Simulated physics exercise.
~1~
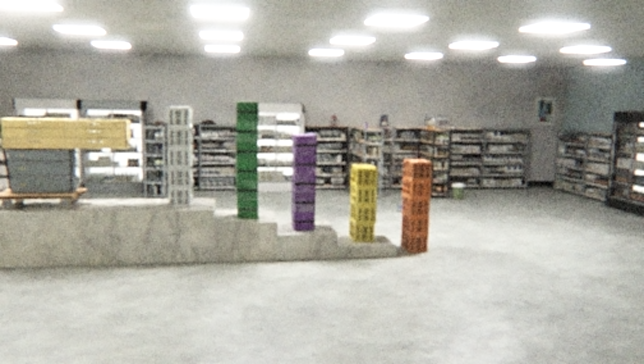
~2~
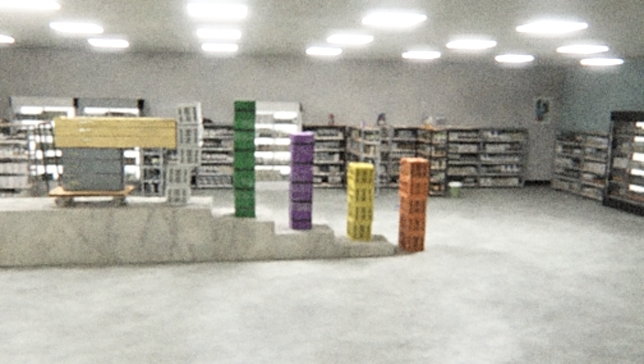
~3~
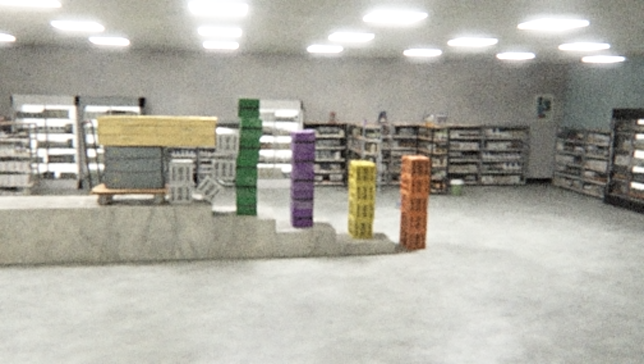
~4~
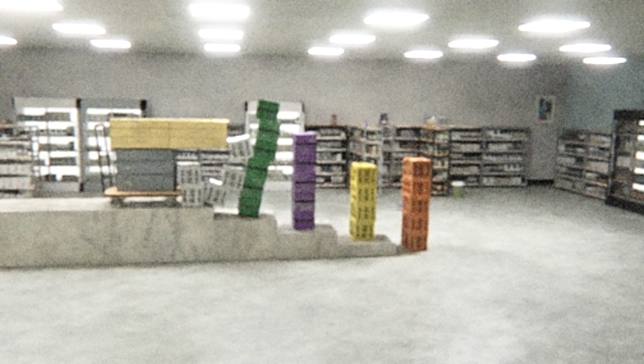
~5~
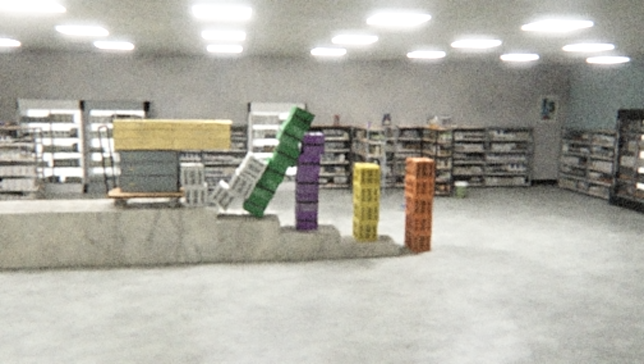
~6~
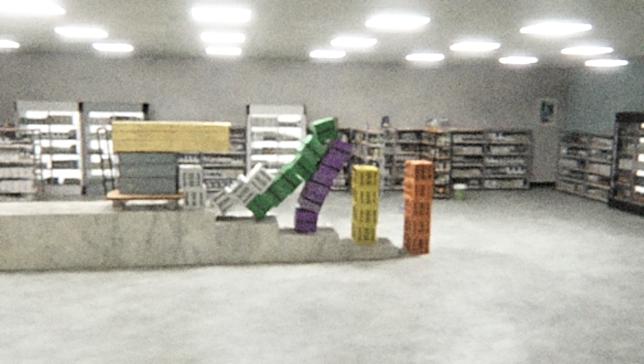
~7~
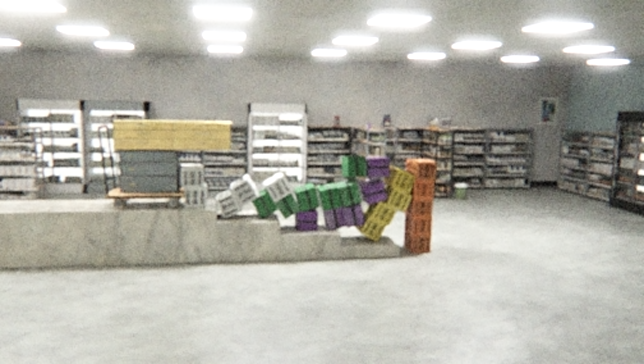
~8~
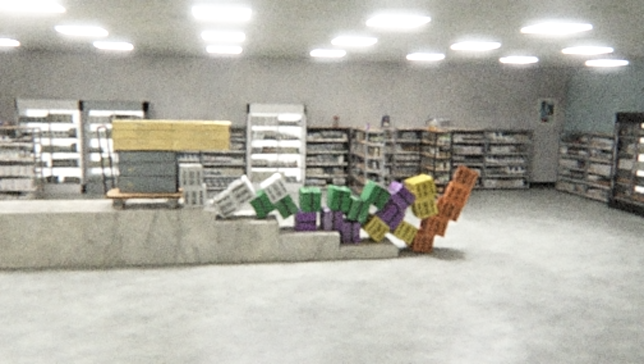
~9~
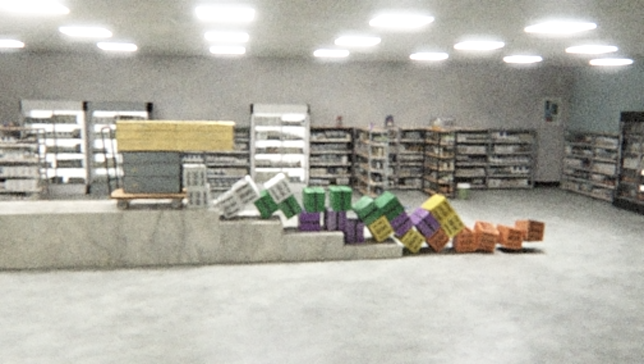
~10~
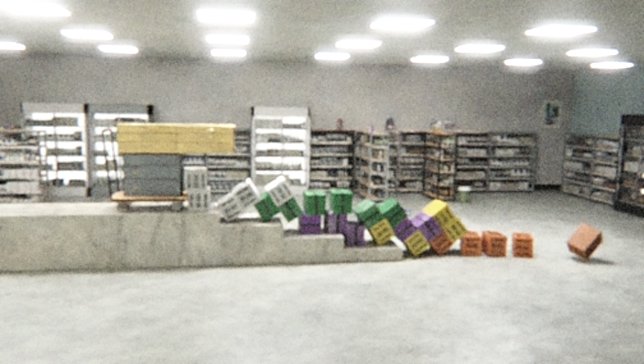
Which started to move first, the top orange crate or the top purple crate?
The top purple crate started to move first, tipping over with its stack while the top orange crate was still standing in place.
A loaded trolley rolled right along a raised ledge in a shop and knocked into a pale stack of crates, which toppled the green, purple, yellow and orange stacks down the steps in turn, leaving a jumbled heap and one orange crate tumbling away.
